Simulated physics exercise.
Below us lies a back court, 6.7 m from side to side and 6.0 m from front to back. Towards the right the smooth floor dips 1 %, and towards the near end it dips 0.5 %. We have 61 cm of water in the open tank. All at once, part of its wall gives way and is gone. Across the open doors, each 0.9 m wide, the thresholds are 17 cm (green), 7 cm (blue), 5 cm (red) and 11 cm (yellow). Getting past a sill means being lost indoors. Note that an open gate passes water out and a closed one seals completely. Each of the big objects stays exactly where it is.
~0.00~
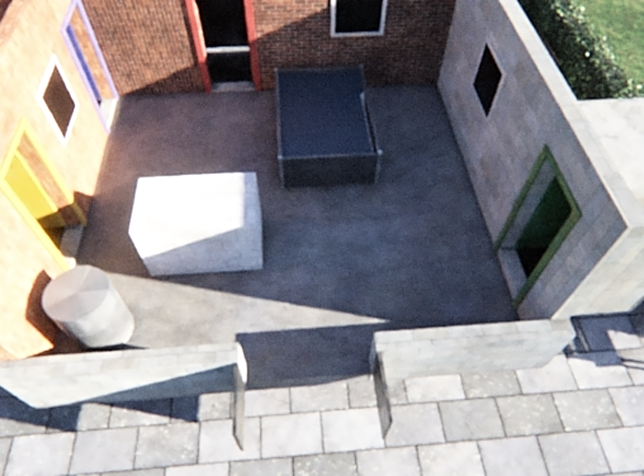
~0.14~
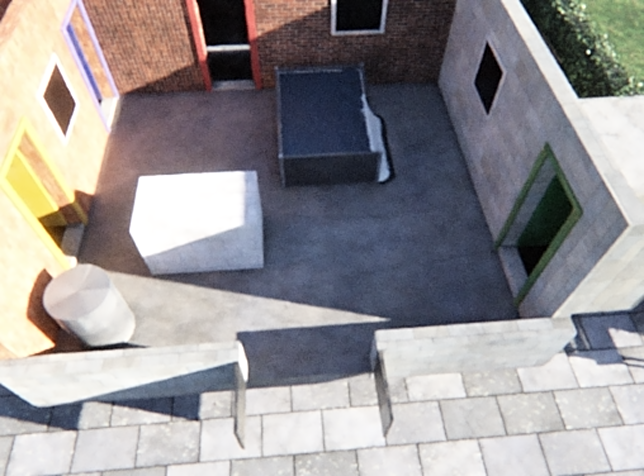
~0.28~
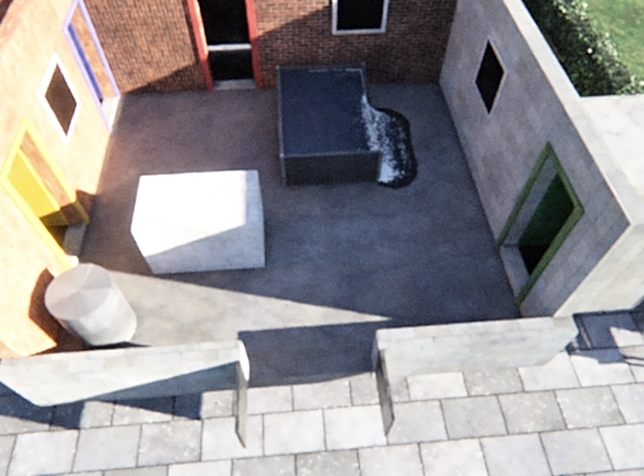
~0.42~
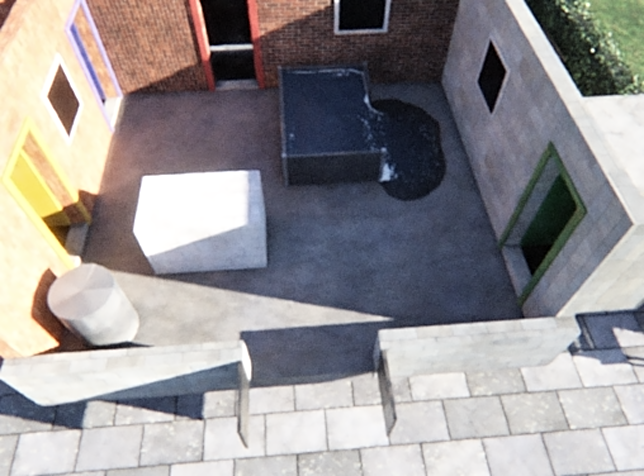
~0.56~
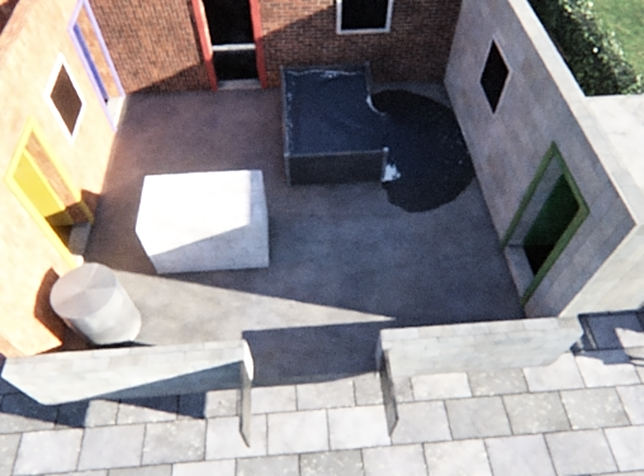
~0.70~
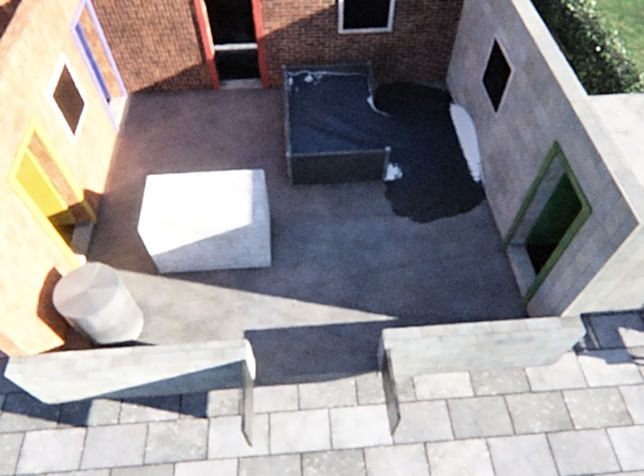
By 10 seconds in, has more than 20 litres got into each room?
The green door will not let too much through, the blue door will not let too much through, the red door will not let too much through, the yellow door will not let too much through.
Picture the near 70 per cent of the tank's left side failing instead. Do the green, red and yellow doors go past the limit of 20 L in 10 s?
Note: Green short of the mark, red beyond the mark, yellow beyond the mark.
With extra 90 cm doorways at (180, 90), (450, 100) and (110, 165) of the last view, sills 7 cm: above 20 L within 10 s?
In that order: Short of it, beyond it, short of it.
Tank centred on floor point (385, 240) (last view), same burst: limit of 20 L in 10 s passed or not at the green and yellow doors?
Lab note: Green door limit exceeded; yellow door limit not exceeded.
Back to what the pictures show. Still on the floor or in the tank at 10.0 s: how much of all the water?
Near 90 in a hundred is still there.
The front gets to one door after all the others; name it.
Last: Yellow.
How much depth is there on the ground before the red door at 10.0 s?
Roughly 1.0 cm deep.
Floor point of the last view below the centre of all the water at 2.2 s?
Roughly (395, 153) in the last picture.
After 1.4 s water covers 15 % of the floor and is deepest (45 cm) near (451, 146); green door 3 cm at the sill, 0 L in, blue door not reached, red door not reached, yellow door not reached.
After 2.2 s water covers 25 % of the floor and is deepest (38 cm) near (528, 342); green door 12 cm at the sill, 0 L in, blue door not reached, red door not reached, yellow door not reached.
After 3.5 s water covers 40 % of the floor and is deepest (28 cm) near (528, 342); green door 9 cm at the sill, 0 L in, blue door not reached, red door 6 cm at the sill, 0 L in, yellow door not reached.
After 6.0 s water covers 75 % of the floor and is deepest (19 cm) near (528, 342); green door 13 cm at the sill, 1 L in, blue door 6 cm at the sill, 2 L in, red door 3 cm at the sill, 1 L in, yellow door 4 cm at the sill, 0 L in.
After 10.0 s water covers 95 % of the floor and is deepest (12 cm) near (528, 342); green door 11 cm at the sill, 2 L in, blue door 1 cm at the sill, 3 L in, red door 1 cm at the sill, 1 L in, yellow door 7 cm at the sill, 0 L in.
